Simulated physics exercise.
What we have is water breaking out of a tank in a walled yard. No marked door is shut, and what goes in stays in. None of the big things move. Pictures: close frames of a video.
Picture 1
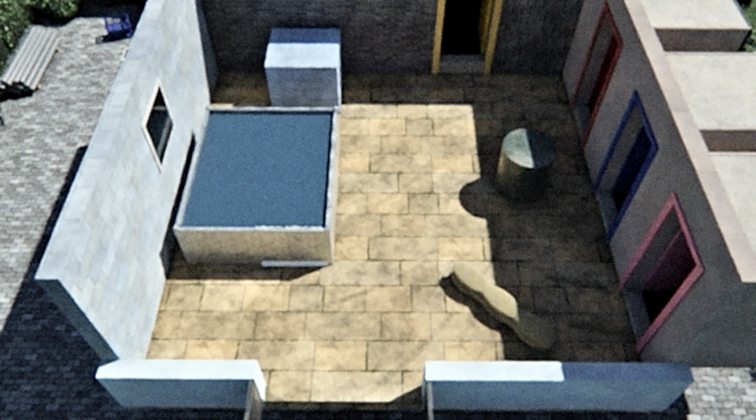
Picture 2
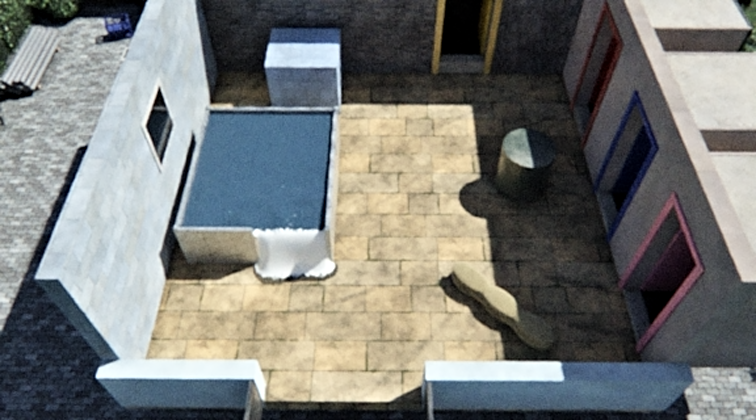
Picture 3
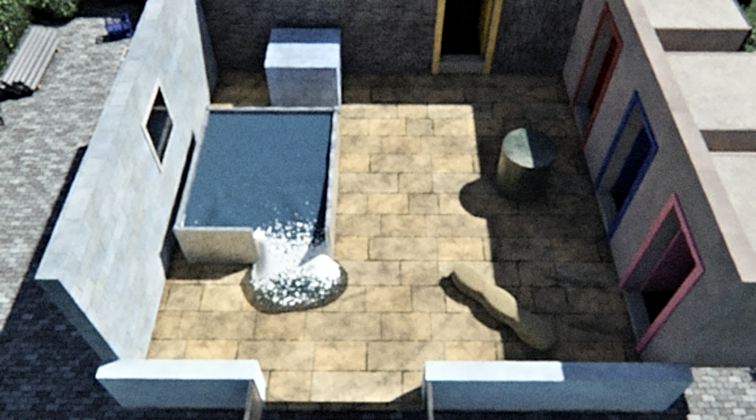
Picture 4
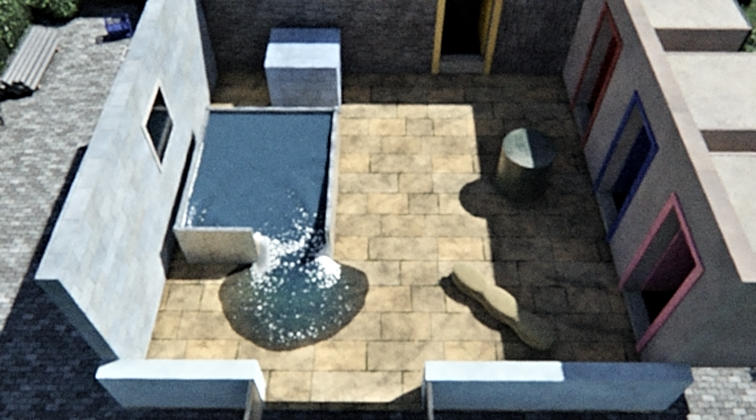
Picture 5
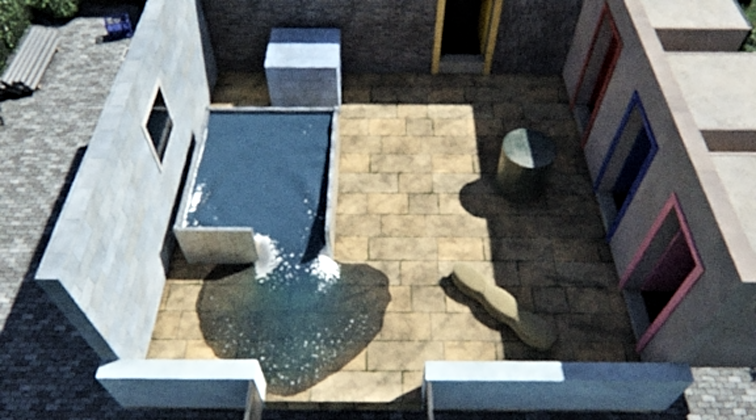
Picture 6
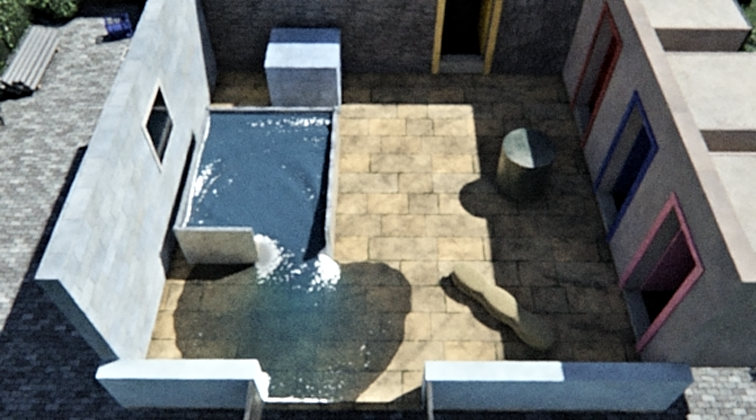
At first, dark blue water lies still in an open tank at the left of a walled, paved yard. White water then bursts through a gap in the tank's front wall, and a dark, foam-flecked pool fans out across the tan paving, widening to both sides and reaching the opening in the low front wall.
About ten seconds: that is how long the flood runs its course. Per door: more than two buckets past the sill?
Red door at or under, blue door at or under, pink door at or under, yellow door at or under.
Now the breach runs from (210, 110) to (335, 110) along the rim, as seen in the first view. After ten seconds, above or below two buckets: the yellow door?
Lab note - yellow door remains within bounds.
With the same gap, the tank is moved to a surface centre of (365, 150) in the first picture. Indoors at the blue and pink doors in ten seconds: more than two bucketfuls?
My reading: Blue door is under, pink door floods.
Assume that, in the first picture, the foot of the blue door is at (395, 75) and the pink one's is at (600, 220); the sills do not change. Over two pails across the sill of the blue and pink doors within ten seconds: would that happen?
Well, the blue one stays short of the threshold, while the pink one stays short of the threshold.
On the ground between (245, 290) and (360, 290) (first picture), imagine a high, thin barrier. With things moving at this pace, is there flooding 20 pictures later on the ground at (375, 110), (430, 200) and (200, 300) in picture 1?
Log, spots one to three: Spared; swamped; swamped.
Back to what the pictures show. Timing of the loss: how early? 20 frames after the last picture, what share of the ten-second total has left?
Share gone by then: About 50 %.
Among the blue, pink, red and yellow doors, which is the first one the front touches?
The answer here is the door marked pink.
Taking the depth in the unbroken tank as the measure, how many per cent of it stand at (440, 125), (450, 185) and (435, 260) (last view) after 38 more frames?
Some 0, 0 and 2 in a hundred.
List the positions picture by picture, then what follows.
The first picture shows still water in the open tank at (263, 167).
In the second picture, water pours out at (293, 249) and has run to (335, 266).
In the third picture, the front is at (259, 304), out from the gap at (293, 251).
In the fourth picture, water pours out at (294, 252) and has run to (274, 346).
In the fifth picture, the front is at a hidden place, out from the gap at (294, 252).
In the sixth picture, water pours out at (294, 252) and has run to a hidden place.
A moment on, water covers 20 % of the floor; the red door not reached, the blue door not reached, the pink door not reached, the yellow door not reached.
Next, water covers 25 % of the floor; the red door not reached, the blue door not reached, the pink door not reached, the yellow door not reached.
Then, water covers 30 % of the floor; the red door not reached, the blue door not reached, the pink door under two buckets in, the yellow door not reached.
Later, water covers 45 % of the floor; the red door wet at the sill, nothing in, the blue door wet at the sill, nothing in, the pink door under two buckets in, the yellow door not reached.
In the end, water covers 70 % of the floor; the red door wet at the sill, nothing in, the blue door wet at the sill, nothing in, the pink door under two buckets in, the yellow door not reached.
